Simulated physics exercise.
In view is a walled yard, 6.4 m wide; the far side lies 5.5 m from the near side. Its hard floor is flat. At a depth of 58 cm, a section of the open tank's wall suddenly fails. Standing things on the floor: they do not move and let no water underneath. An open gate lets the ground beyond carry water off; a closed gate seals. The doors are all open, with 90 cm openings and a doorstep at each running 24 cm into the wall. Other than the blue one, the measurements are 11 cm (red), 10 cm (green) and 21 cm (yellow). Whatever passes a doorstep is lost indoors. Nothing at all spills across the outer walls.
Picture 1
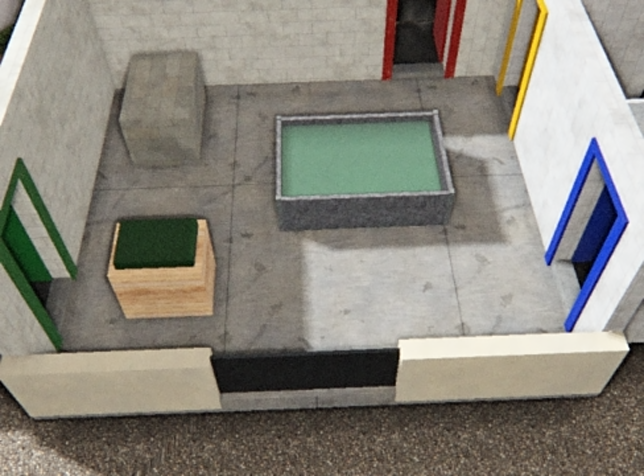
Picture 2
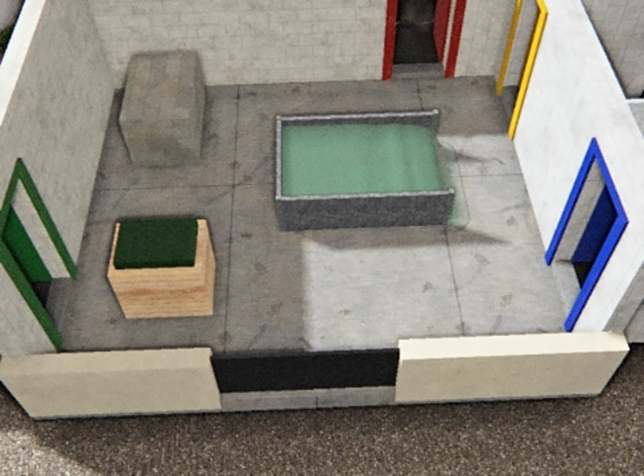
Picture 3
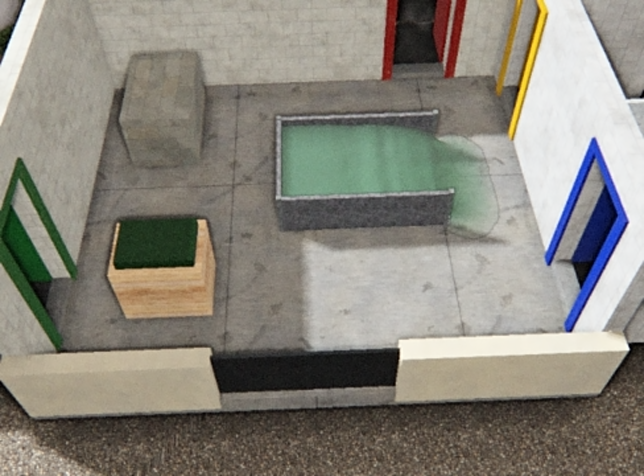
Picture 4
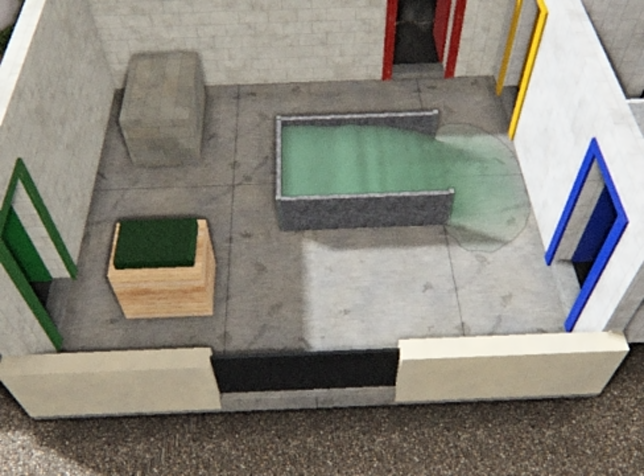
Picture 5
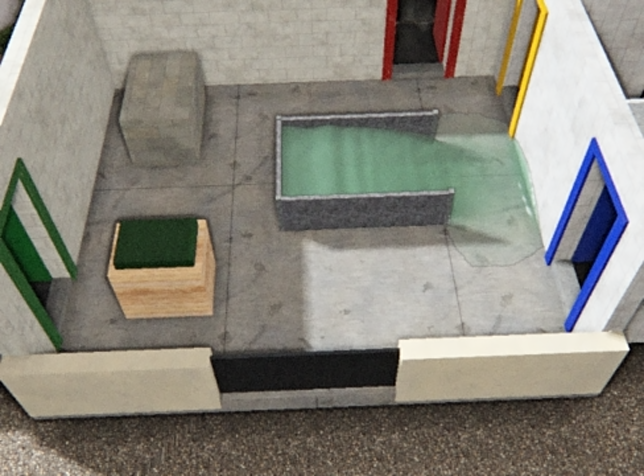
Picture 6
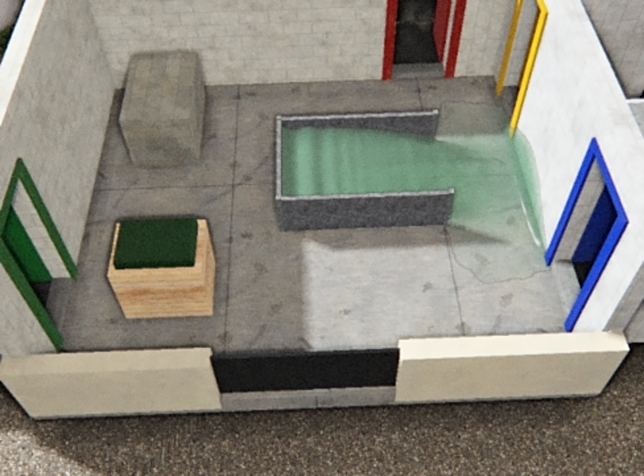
A low grey tank of green water stands in a walled yard with a grey floor, seen from above by a still camera. A pale grey block stands behind a wooden box with a dark green top on the left, with a green doorway left, red at the back, yellow and blue right. The tank's right side opens and water pours out, fanning across the floor to the right wall and yellow doorway.
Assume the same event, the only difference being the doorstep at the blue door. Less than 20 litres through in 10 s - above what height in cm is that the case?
Above about 9 cm.
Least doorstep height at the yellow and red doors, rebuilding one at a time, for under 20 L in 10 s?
About 16 cm at yellow and 14.0 cm at red.
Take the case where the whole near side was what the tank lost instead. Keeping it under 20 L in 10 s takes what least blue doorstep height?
A minimum of about 16 cm.
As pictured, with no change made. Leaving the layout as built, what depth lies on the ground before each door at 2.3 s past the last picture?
Door by door in centimetres - red 18, blue 11, green 0, yellow 16.
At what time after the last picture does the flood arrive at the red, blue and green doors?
Red: 1.0 s; blue: 0.2 s; green: 3.8 s.
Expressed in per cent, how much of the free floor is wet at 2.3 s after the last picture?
Near 40 per cent is wet.
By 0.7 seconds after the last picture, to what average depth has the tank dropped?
Around 33 centimetres.
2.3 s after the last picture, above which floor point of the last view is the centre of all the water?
The balance point sits at roughly (436, 193).
Then, 0.7 s after the last picture water covers 15 % of the floor, deepest (40 cm) near (522, 190); 11 cm at the blue door, 0 litres in over its 15 cm doorstep.
Then, 2.3 s after the last picture water covers 40 % of the floor, deepest (31 cm) near (492, 85); 11 cm at the blue door, 0 litres in over its 15 cm doorstep.
Then, 9.3 s after the last picture water covers 100 % of the floor, deepest (16 cm) near (116, 92); 5 cm at the blue door, 1 litre in over its 15 cm doorstep.
At the blue door as built, the water peaked near 13 cm, 1.3 s after the last picture.
With a doorstep of 7.5 cm, 35 litres would have come in within the 10 s; with 10.5 cm, 11 litres. So under 20 litres takes about 9 cm.
